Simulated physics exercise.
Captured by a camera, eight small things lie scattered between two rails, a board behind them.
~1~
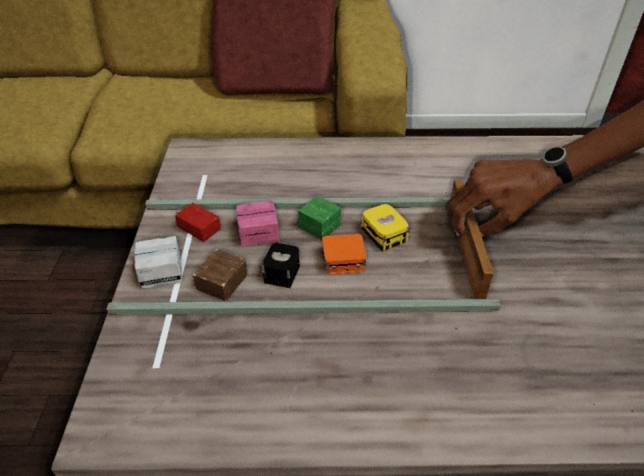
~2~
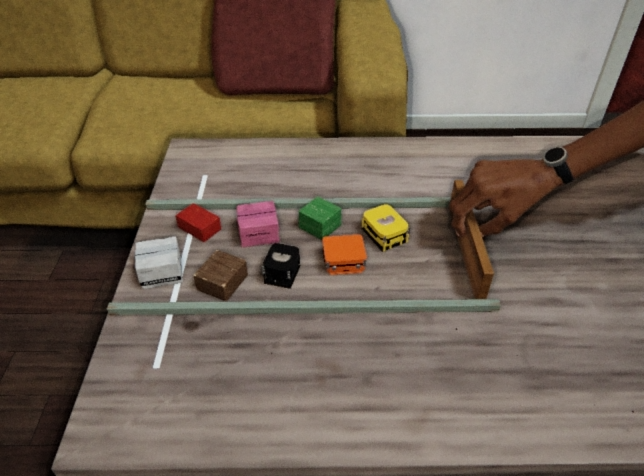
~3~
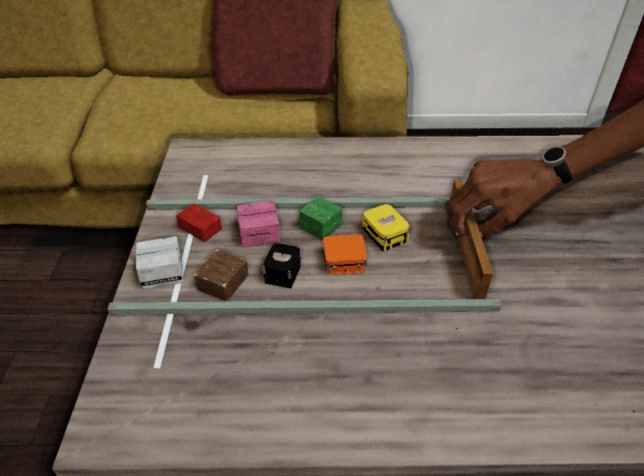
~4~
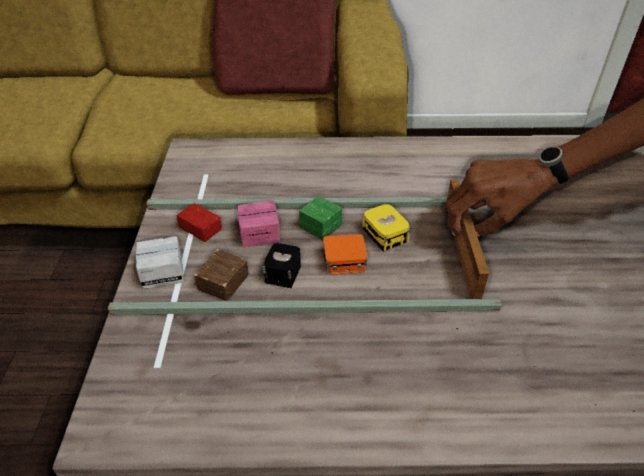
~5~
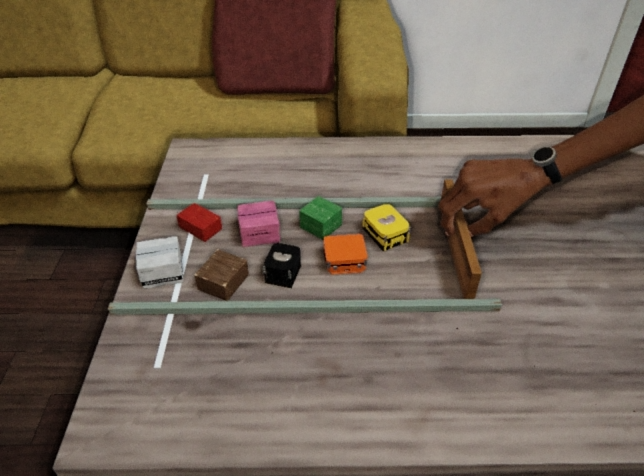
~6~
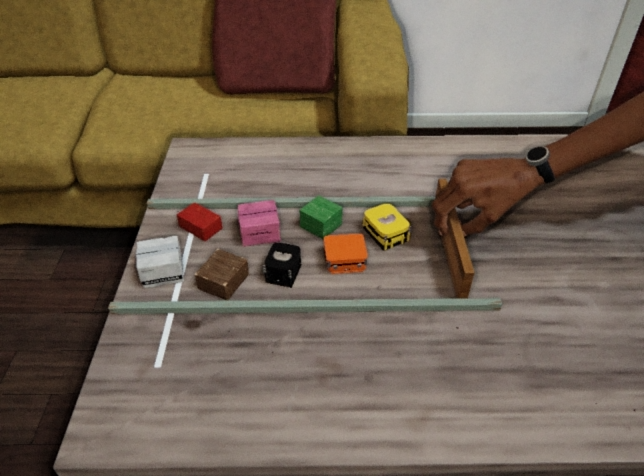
On a wooden table near a yellow sofa, a hand held a wooden board upright behind eight small colourful boxes and blocks between two rails, then slid it slightly left while they stayed still.
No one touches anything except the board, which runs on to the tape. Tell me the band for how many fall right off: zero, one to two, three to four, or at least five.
Overboard: Above two, below five.
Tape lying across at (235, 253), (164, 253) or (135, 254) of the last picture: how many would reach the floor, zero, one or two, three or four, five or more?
1 or 2; five or over; five or more.
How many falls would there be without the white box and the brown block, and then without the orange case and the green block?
In order, the numbers are 2 and 2.
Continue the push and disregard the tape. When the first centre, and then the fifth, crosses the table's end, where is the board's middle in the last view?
At (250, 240) for the first, at (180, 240) for the fifth.
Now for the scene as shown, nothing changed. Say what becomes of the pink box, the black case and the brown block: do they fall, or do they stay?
Looking at each: The pink box does drop; the black case never drops; the brown block does drop.
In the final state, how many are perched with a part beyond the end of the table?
That would be 2.
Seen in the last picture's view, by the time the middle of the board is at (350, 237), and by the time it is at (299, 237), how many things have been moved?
First 4, then 7.
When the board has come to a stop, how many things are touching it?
2 in contact.
Soon after, none off yet; white box at rest near (160, 262); red block at rest near (200, 221); brown block at rest near (222, 274).
After that, none off yet; white box at rest near (160, 262); red block displaced about its own width near (175, 221); brown block displaced a little near (204, 276).
And then, two off so far; white box on its way down near (109, 311); red block on its way down near (132, 276); brown block displaced well along near (132, 282).
In the end, the number that fall off is three or four; gone, pink box, brown block, red block and white box.
